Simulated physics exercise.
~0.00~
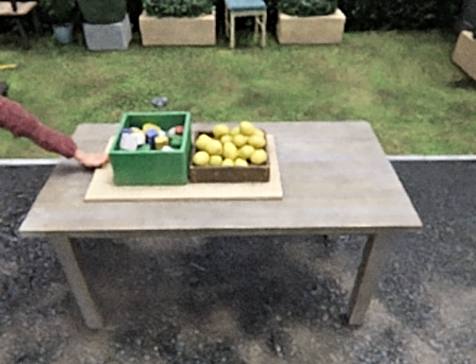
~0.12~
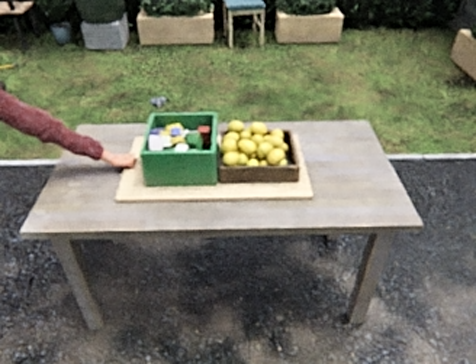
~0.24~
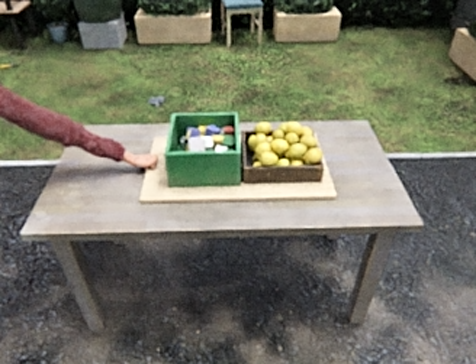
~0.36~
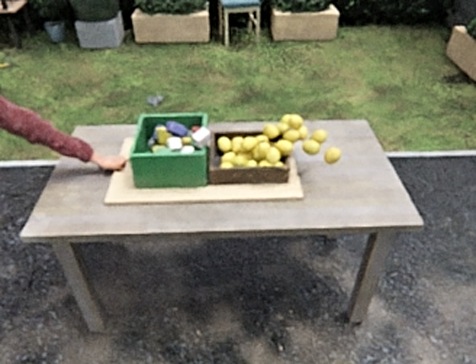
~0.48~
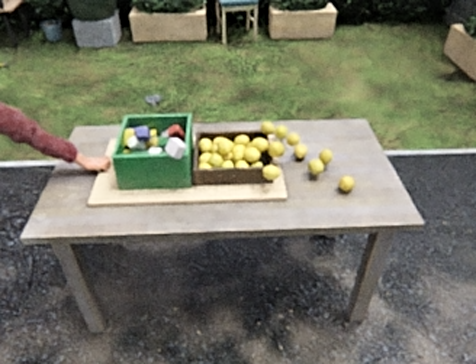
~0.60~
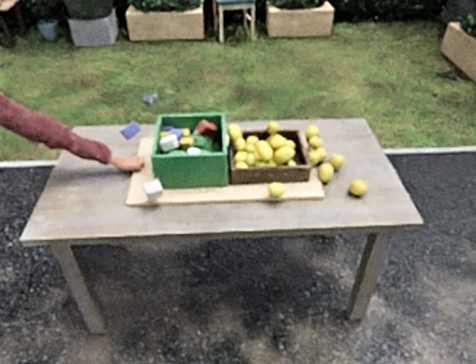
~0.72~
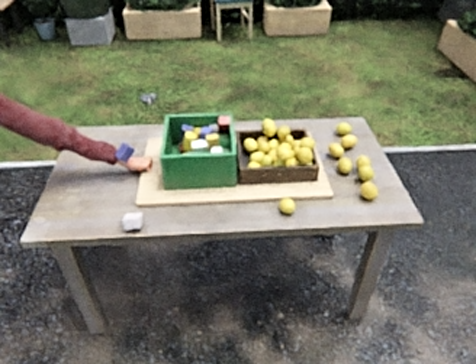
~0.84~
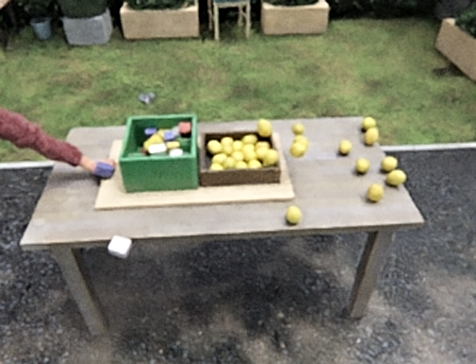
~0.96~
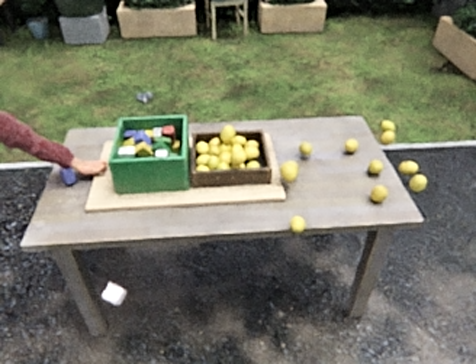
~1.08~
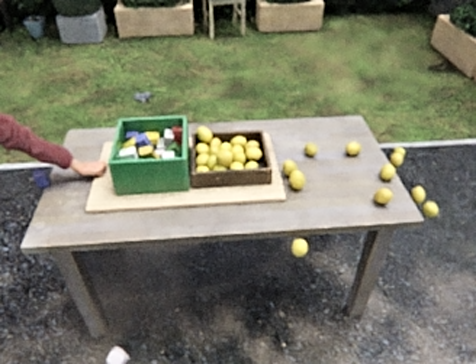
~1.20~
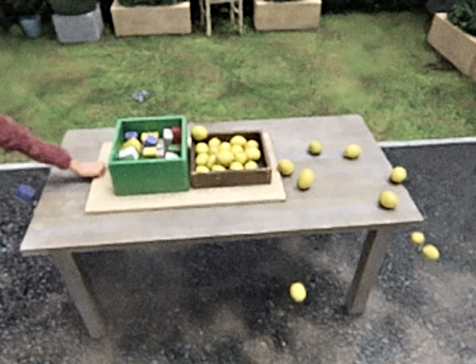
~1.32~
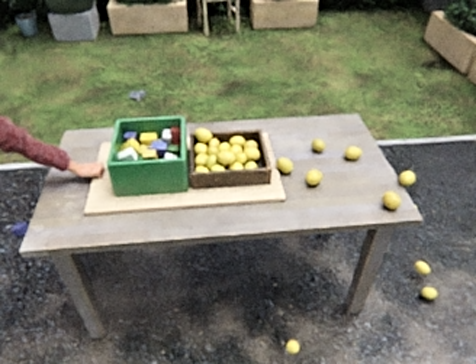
The clip opens on a wooden table outdoors, where a hand at the left grips a board carrying a green crate of colourful toy bricks and a dark crate heaped with lemons. The hand slides the board right, then back left, and lemons spill over the dark crate's right side onto the table. On a second swing right and back, a white brick and a blue one leave the green crate while more lemons scatter. The board then stays still as stray lemons roll rightward and several drop off the table. Both bricks fall too, and both crates remain well filled.
